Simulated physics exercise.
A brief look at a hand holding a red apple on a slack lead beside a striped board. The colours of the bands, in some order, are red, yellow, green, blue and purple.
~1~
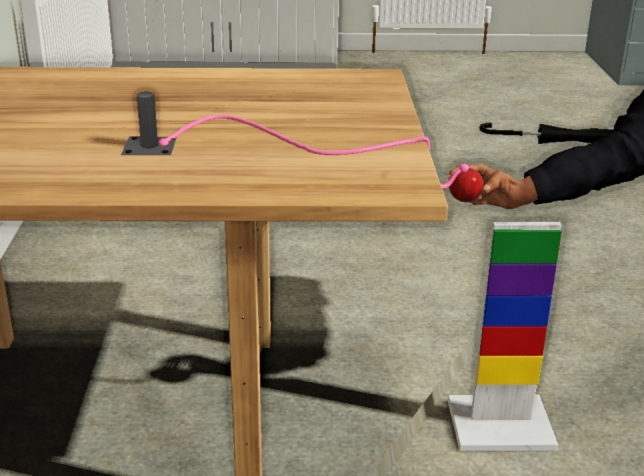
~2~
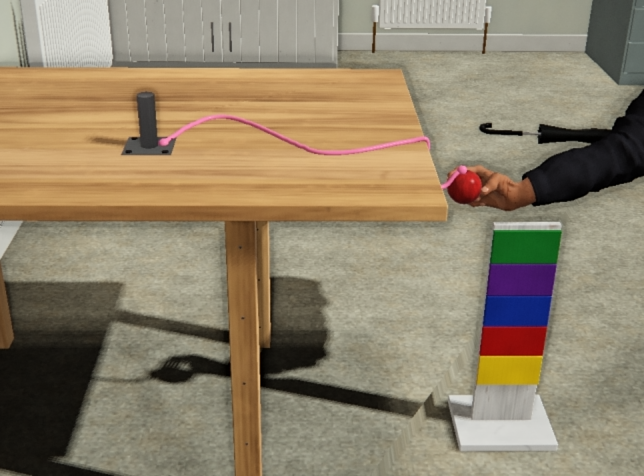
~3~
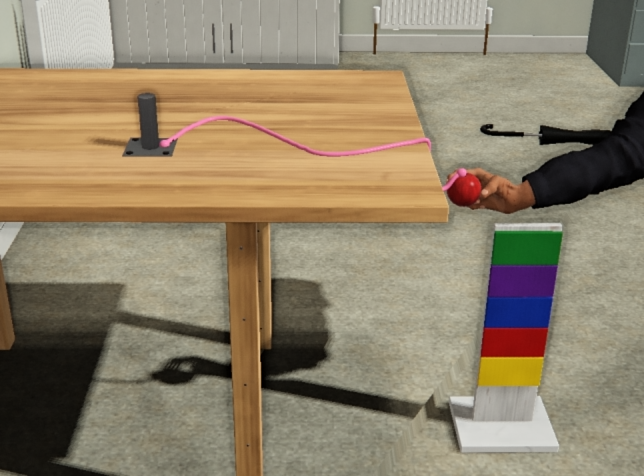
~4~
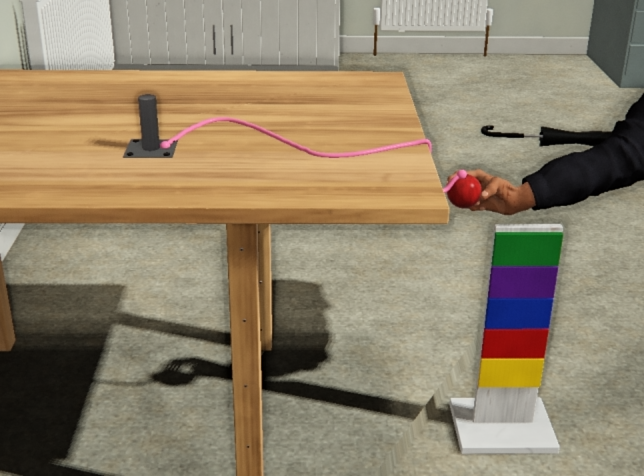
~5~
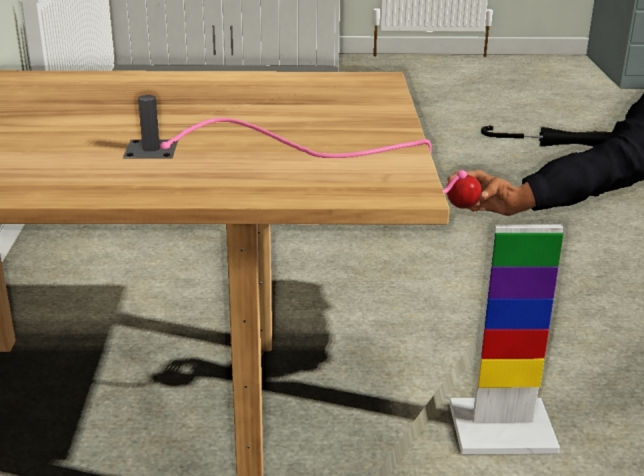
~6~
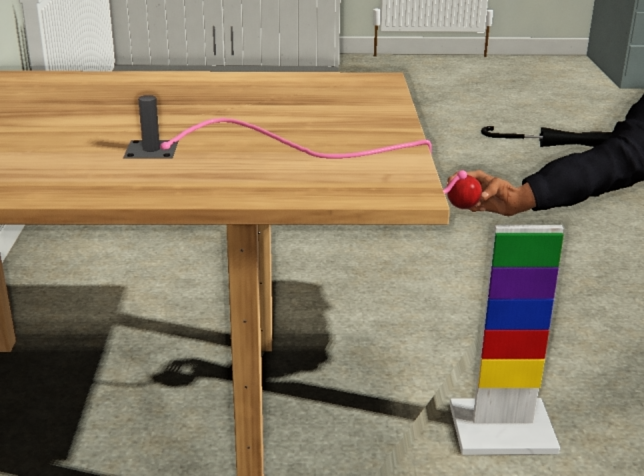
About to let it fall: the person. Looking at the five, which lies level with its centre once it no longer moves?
The blue one lies level with its centre.
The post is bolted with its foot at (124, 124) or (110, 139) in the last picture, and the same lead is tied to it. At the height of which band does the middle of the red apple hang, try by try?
First try: Purple; second try: Purple.
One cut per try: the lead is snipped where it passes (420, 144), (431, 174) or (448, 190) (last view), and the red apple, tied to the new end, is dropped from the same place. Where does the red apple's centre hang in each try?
The pixels come out at around (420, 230), (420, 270) and (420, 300), one per try.
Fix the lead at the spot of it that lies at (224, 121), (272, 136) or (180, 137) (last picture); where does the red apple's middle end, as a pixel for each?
In order of the tries: About (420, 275), then (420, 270), then (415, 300).
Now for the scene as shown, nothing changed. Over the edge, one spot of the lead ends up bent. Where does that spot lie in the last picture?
That spot is near (342, 157).
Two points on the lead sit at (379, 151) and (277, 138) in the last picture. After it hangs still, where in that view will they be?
(424, 176), then (342, 140).
Soon after, apple near (449, 297); level with purple.
After that, apple near (391, 307); level with blue.
And then, apple near (424, 315); level with blue.
In the end, apple near (415, 316); level with blue. The blue one.
